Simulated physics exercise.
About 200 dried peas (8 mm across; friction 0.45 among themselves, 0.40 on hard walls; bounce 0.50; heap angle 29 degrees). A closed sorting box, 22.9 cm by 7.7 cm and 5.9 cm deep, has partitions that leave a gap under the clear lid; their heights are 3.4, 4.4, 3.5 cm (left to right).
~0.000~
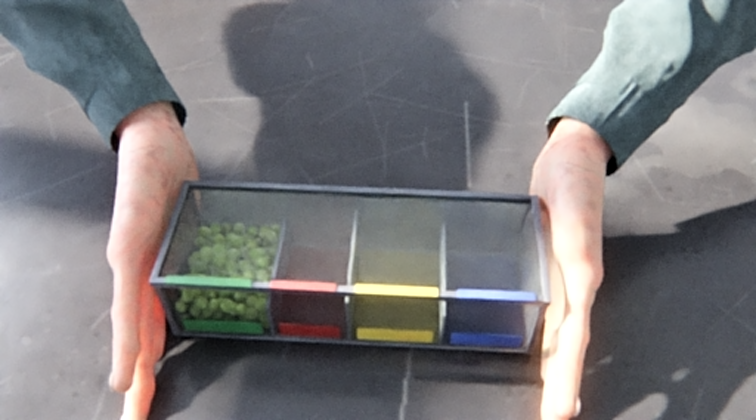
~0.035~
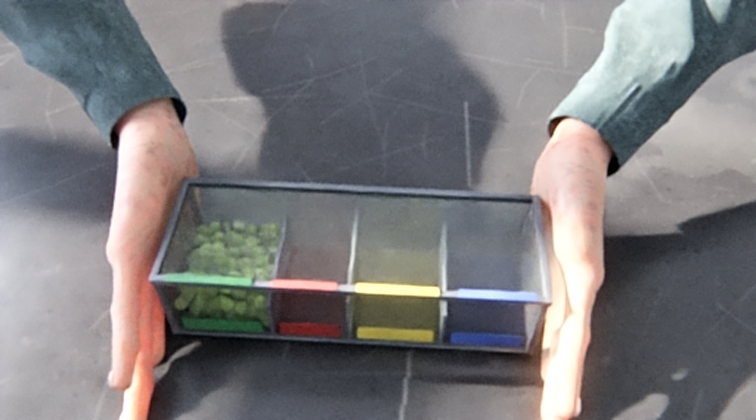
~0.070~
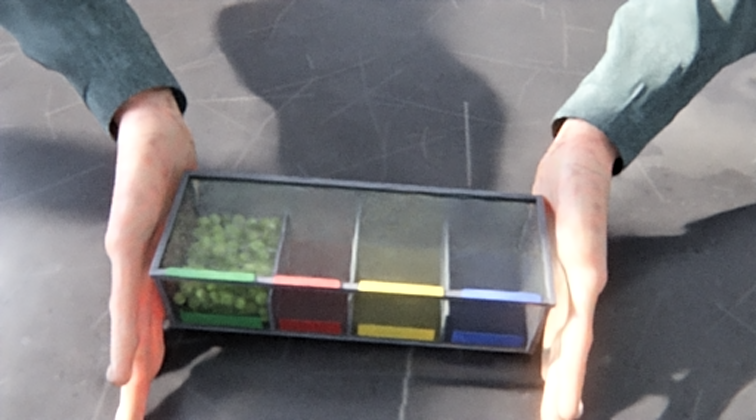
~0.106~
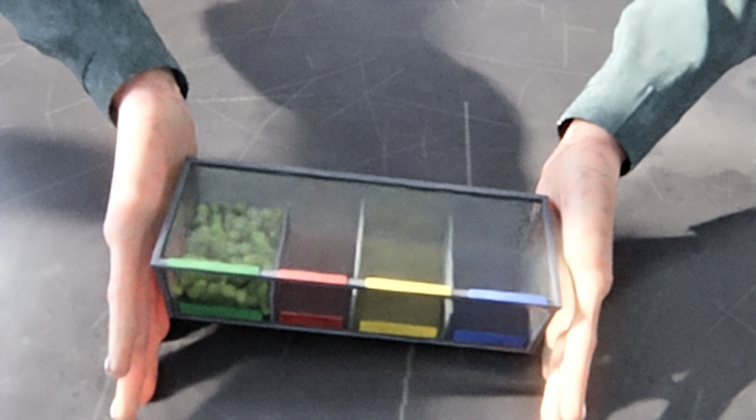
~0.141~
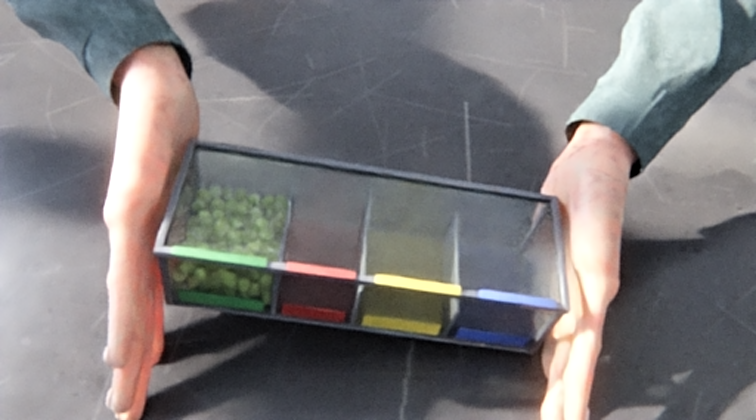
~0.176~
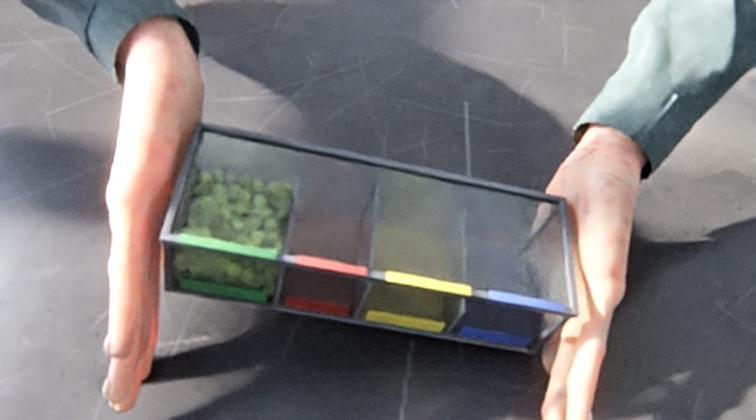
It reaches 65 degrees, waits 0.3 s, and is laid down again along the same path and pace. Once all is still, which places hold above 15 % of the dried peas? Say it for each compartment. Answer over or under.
Red: Over, blue: Under, green: Over, yellow: Under.
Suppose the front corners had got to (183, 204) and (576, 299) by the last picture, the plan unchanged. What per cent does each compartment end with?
Red 20, blue 10, green 65, yellow 5.
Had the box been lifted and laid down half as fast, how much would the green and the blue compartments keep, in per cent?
In that case green 80; blue 5.
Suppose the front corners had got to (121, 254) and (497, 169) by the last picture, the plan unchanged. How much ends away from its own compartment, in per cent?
It would be near 0 per cent.
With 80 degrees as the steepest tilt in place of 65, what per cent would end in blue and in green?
In that case blue 25, green 35.
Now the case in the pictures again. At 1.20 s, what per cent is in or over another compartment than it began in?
About 35 per cent.
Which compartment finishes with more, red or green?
The green compartment.
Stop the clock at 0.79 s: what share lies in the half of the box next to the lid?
About 30 per cent.
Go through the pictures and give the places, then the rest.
Box tilt 0 degrees, front corners at (158, 279) and (544, 298); green 100 %, in the first frame.
Box tilt 1 degrees, front corners at (158, 277) and (545, 298), in the second frame.
Box tilt 3 degrees, front corners at (158, 271) and (549, 300), in the third frame.
Box tilt 6 degrees, front corners at (160, 261) and (555, 302), lowest corner right front, in the fourth frame.
Box tilt 10 degrees, front corners at (163, 249) and (563, 306), lowest corner right front, in the fifth frame.
Box tilt 15 degrees, front corners at (169, 236) and (570, 309), lowest corner right front; green 100 %. The box's pace is about 130 degrees a second, in the sixth frame.
After 0.79 s, tilt 65 degrees; red 20 %, blue 5 %, green 75 %, yellow 5 %.
After 1.20 s, tilt 37 degrees; red 25 %, blue 5 %, green 65 %, yellow 5 %.
After 1.69 s, tilt 0 degrees; red 25 %, blue 5 %, green 65 %, yellow 5 %.
By 2.4 s all is still; red 25 %, blue 5 %, green 65 %, yellow 5 %.
